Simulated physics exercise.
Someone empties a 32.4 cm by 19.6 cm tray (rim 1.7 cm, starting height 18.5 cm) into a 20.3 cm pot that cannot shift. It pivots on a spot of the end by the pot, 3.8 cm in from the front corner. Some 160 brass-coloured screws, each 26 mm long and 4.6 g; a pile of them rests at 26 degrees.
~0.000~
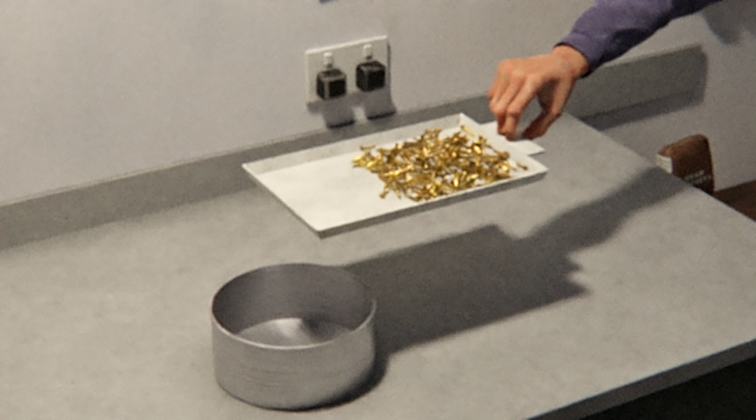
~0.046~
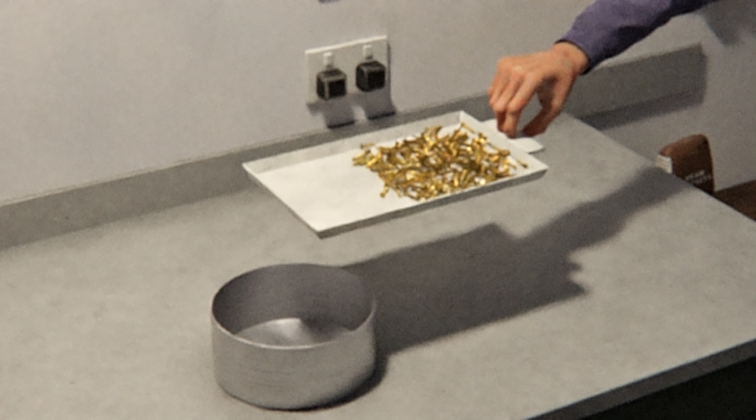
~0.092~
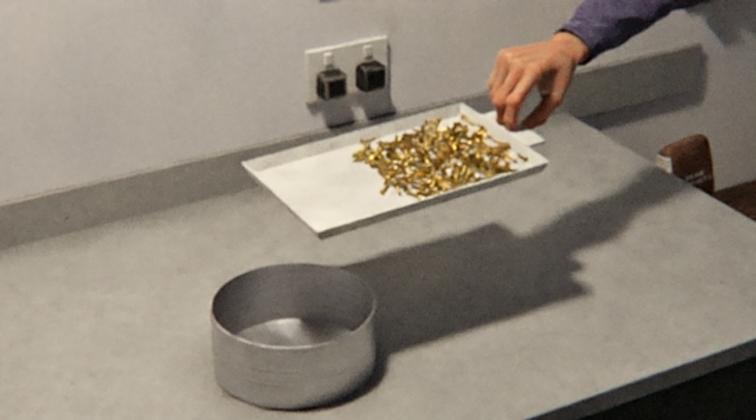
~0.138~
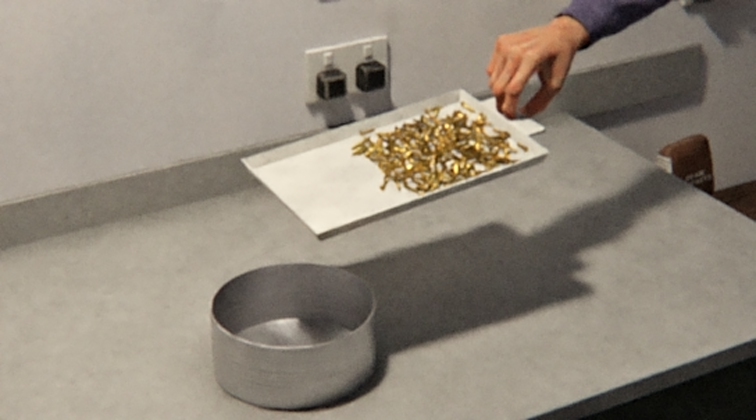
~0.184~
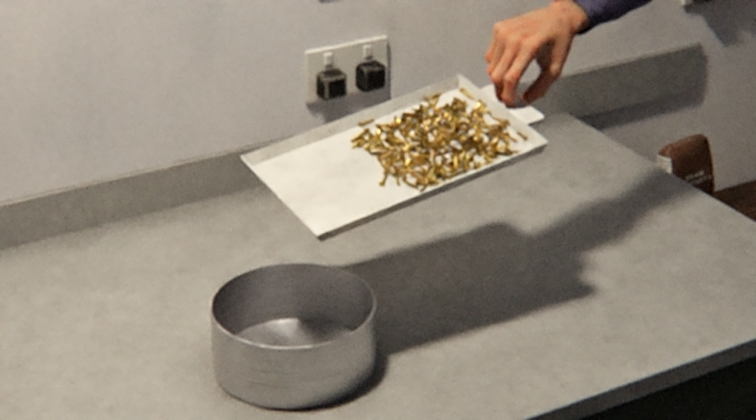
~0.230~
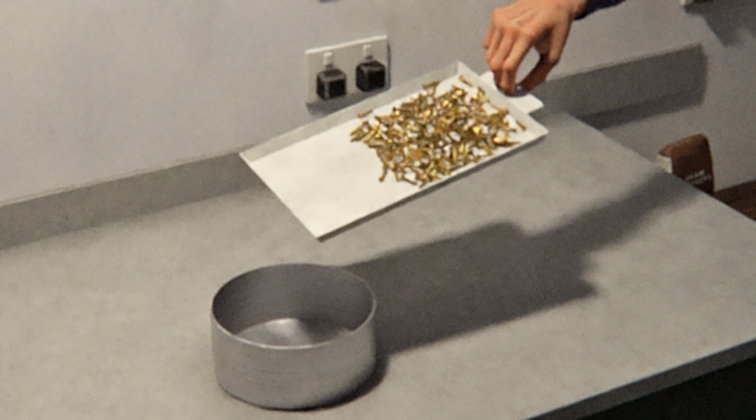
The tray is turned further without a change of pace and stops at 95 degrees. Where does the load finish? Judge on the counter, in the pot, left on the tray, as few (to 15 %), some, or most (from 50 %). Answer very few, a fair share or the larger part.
Counter: Very few, pot: The larger part, tray: Very few.
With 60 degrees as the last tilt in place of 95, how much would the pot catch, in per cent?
Then about 90 per cent.
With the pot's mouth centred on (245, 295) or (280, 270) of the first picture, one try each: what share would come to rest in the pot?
Some 60 and 10 per cent.
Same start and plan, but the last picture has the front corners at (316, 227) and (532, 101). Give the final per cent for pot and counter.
Pot 25, counter 75.
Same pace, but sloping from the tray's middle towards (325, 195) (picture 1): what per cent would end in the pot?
About 40 per cent.
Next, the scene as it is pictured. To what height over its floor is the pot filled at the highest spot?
About 3.0 cm.
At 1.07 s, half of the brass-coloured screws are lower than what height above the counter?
Roughly 2 cm.
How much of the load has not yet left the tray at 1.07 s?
About 10 per cent.
After 0.73 s, tilt 52 degrees; the tray holds 100 %, the pot 0 %.
After 1.07 s, tilt 78 degrees; the tray holds 10 %, the pot 80 %.
Then, at 1.49 s, tilt 95 degrees; the tray holds 0 %, the pot 100 %.
By 1.9 s all is still; counter 0 %, pot 100 %, tray 0 %.
